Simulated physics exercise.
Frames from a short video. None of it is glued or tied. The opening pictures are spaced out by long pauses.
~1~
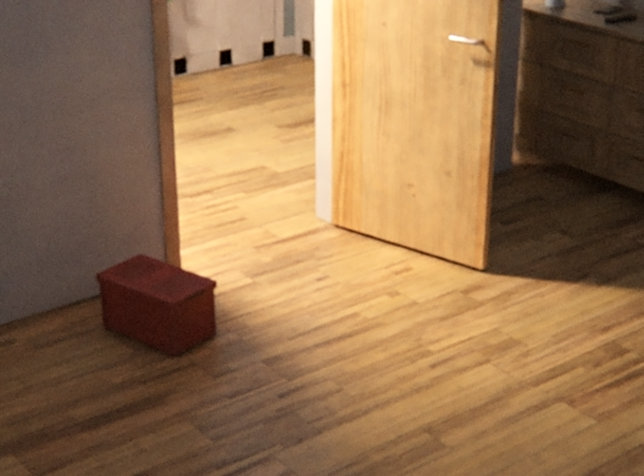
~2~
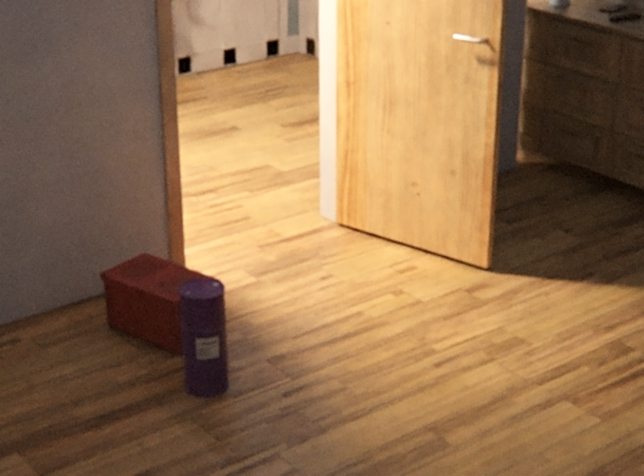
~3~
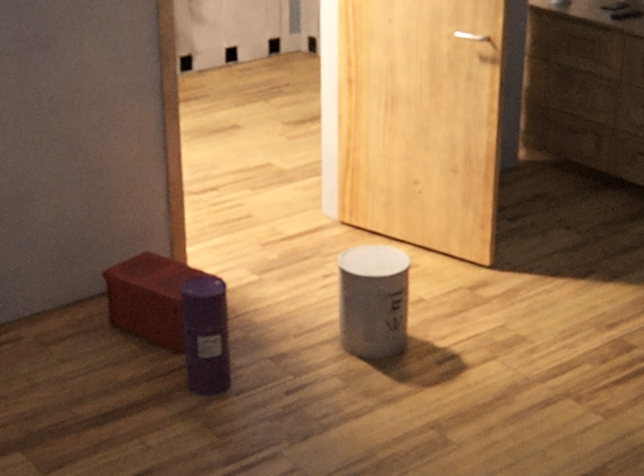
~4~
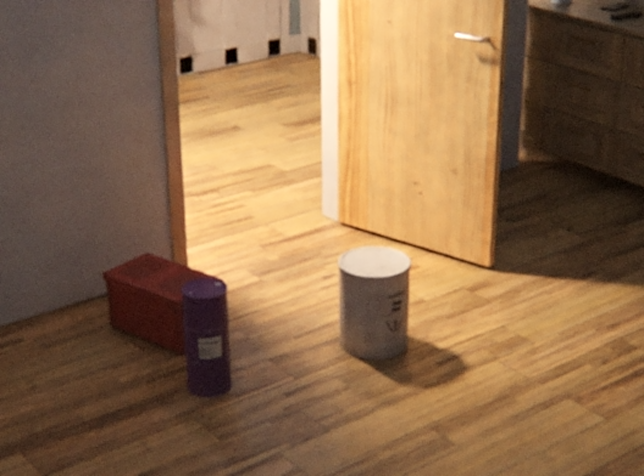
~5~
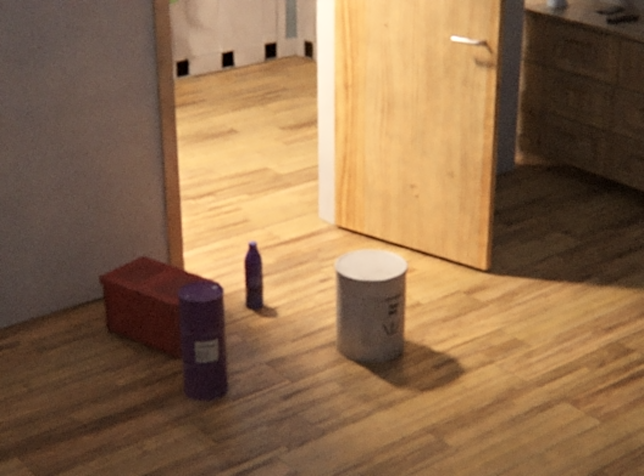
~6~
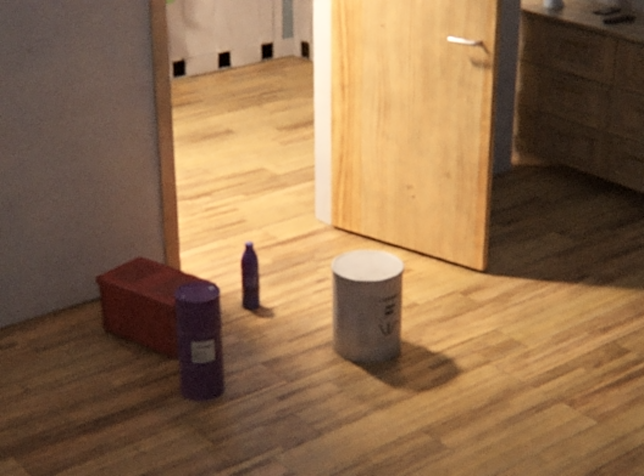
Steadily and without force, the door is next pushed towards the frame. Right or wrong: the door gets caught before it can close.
Wrong, it closes fully.
Then, 0.70 s past the last view, door at 85°.
Then, 1.20 s past the last view, door at 60°.
Then, 1.60 s past the last view, door at 38°.
Then, 2.10 s past the last view, door at 10°.
Finally, door at 0°; all 4 still in place. Final places as the last picture's camera would see them, blue bottle near (250, 275).
